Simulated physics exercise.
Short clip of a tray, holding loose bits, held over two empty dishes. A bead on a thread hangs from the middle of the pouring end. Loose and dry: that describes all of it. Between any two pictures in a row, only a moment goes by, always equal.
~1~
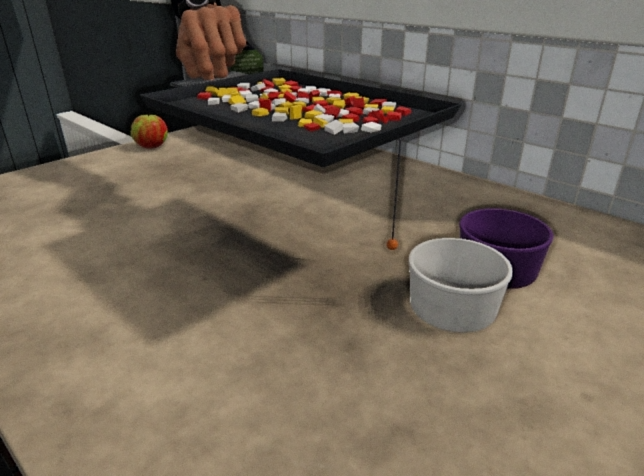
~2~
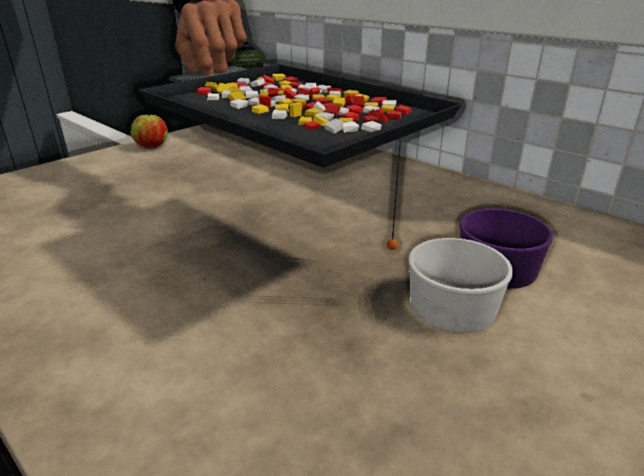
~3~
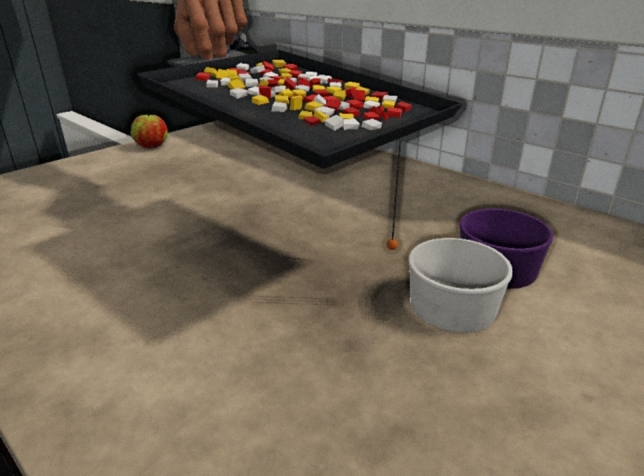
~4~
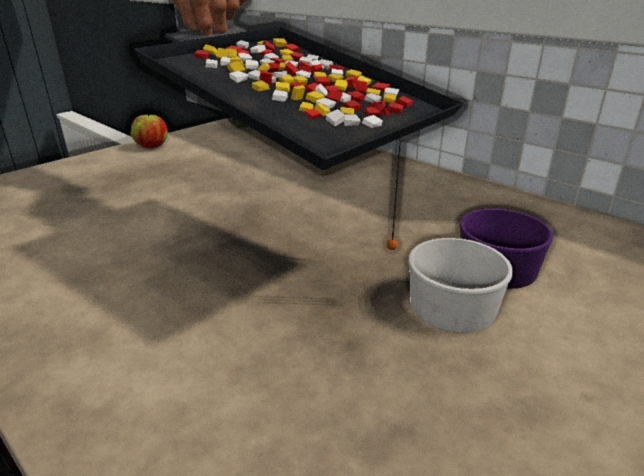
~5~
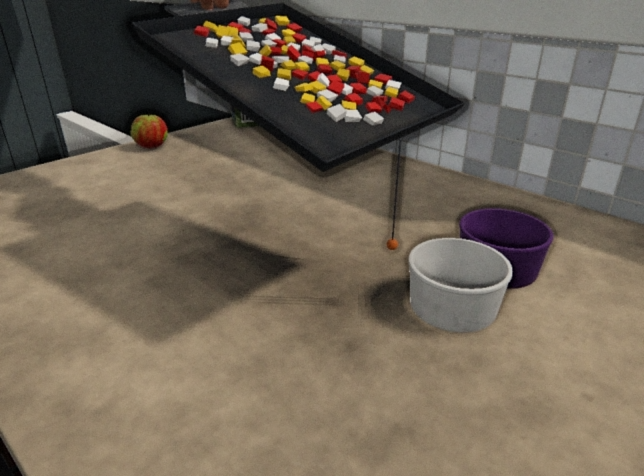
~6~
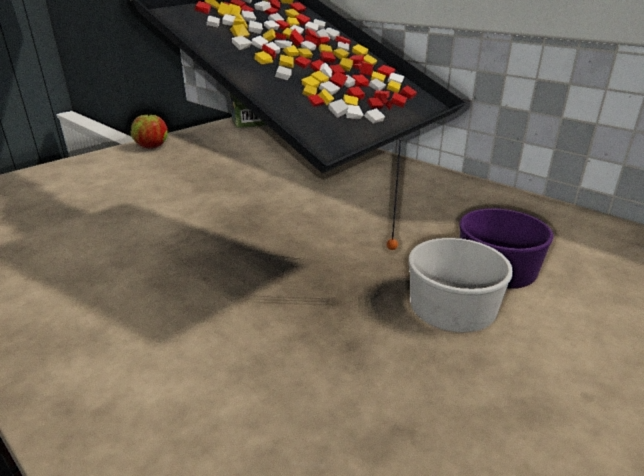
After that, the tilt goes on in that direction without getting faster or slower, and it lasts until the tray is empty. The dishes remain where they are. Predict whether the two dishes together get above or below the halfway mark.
Below.
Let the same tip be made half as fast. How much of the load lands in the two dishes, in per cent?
Estimate: Some 40 %.
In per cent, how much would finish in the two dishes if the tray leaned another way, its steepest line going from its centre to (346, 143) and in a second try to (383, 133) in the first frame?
In order, 0 in a hundred and 60 in a hundred.
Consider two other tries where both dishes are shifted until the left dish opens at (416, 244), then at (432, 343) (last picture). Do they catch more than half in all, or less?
Short of half, then short of half.
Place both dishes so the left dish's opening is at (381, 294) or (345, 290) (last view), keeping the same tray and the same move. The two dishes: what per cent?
Approximately 70 percent, followed by approximately 40 percent.
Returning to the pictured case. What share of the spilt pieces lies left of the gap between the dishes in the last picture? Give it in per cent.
90 %, roughly.
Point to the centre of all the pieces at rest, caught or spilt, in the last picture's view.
The centre settles at about (415, 341).
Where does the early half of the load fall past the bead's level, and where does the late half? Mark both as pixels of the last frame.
Around (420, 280) at first; around (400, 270) after that.
Soon after the last picture, tray tipped steeply; nearly all on the tray; a small part in the air.
A little later, tray tipped past a quarter turn; a stray few on the tray; about a quarter in the left dish; a stray few in the right dish; about two thirds outside both; a stray few in the air.
Later still, tray tipped past a quarter turn; about a third in the left dish; a stray few in the right dish; about two thirds outside both.
At rest, tray tipped past a quarter turn; about a third in the left dish; a stray few in the right dish; about two thirds outside both.
